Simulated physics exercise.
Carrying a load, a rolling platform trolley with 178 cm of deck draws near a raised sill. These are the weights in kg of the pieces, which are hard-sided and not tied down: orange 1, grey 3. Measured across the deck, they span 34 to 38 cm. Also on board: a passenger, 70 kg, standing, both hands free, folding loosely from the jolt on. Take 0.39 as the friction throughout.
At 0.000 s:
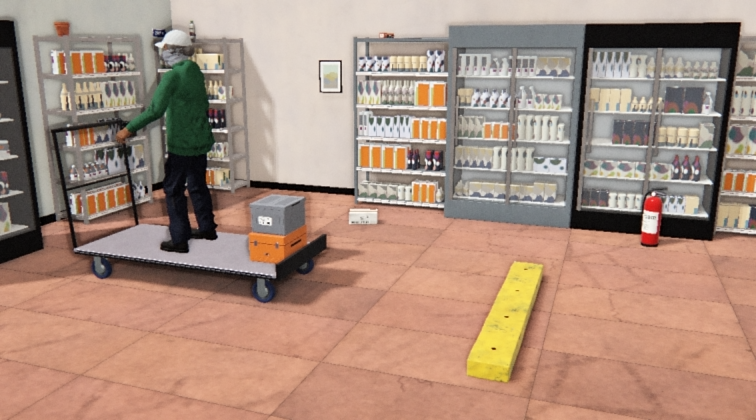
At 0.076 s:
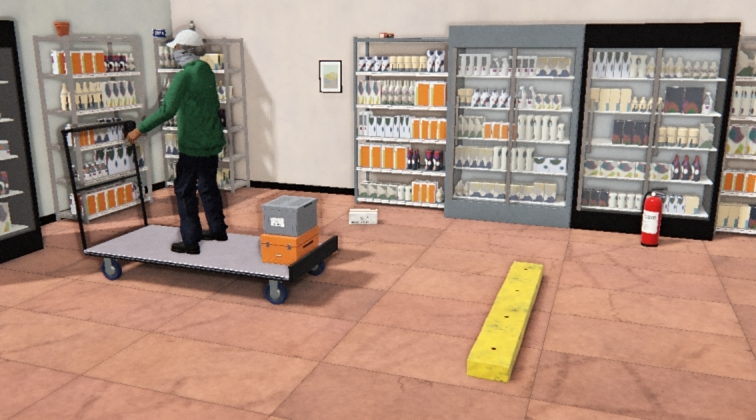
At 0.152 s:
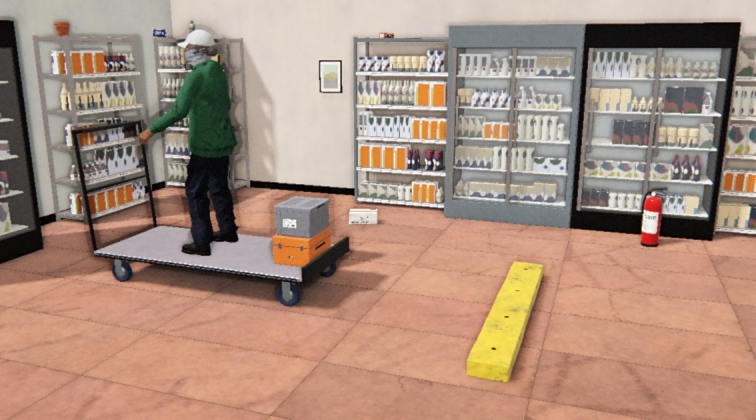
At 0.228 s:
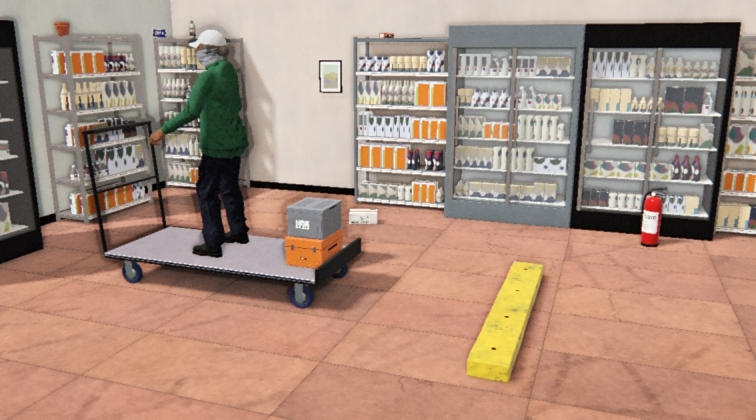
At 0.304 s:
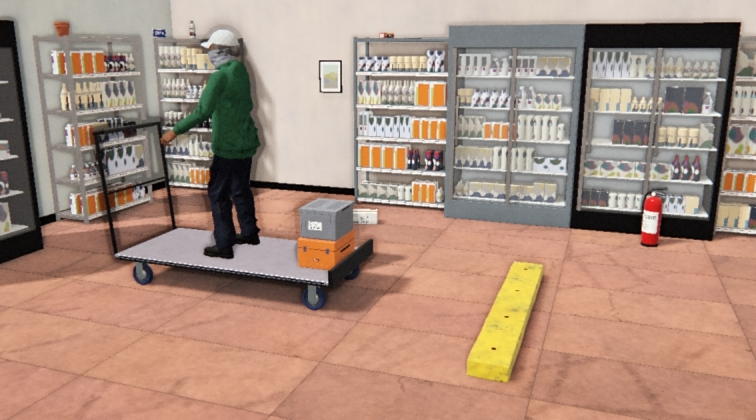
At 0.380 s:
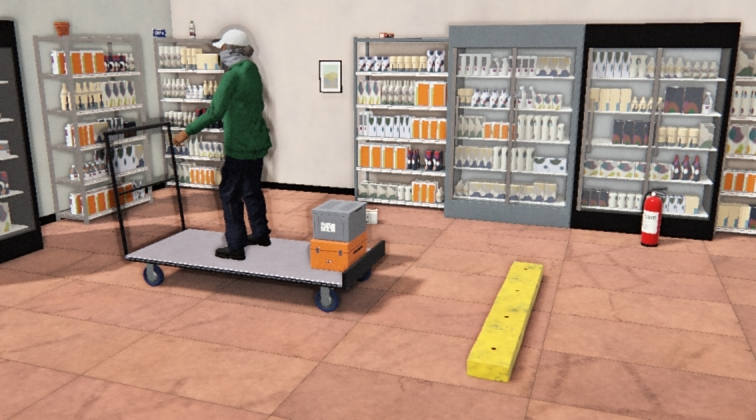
A person in a green top, dark trousers and a white cap stands on a flat platform trolley at the left of a tiled shop floor, seen from a fixed, slightly raised view. A grey box sits on an orange one at the deck's right end, with a yellow bar, stocked shelves and a red extinguisher beyond. The trolley rolls steadily rightward, carrying rider and boxes, one hand at its upright frame.
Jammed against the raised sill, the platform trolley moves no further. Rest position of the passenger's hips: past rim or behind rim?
It does not overshoot the deck.
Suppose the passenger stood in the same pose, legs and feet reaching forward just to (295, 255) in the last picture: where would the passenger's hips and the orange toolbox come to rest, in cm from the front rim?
Hips go over by 30 cm, but the orange item stops 20 cm short.
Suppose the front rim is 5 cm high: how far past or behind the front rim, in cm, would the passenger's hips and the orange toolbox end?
In that setup the hips stop 20 cm behind the rim while the orange item stops 20 cm behind.
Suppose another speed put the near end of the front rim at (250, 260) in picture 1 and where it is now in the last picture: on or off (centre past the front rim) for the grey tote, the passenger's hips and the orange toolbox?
Outcome: Grey lost; hips lost; orange kept.
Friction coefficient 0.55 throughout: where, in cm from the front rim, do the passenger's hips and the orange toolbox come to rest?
In that case the hips end 10 cm behind the rim and the orange item 20 cm behind it.
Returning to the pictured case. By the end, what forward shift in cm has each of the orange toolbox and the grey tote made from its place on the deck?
Roughly orange 5 cm, grey 65 cm.
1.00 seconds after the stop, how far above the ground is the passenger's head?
At that moment it's around 90 cm off the ground.
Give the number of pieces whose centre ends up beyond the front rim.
1.
The wheels strike at 1.16 s.
After 1.41 s the passenger's hips are 57 cm behind the rim, near (429, 179) in the last picture's view.
After 1.71 s the passenger's hips are 35 cm behind the rim, near (460, 230) in the last picture's view.
After 2.16 s the passenger's hips are 26 cm behind the rim, near (473, 232) in the last picture's view.
When all is still (3.2 s), past the rim, grey tote; behind it, orange toolbox and the passenger's hips.
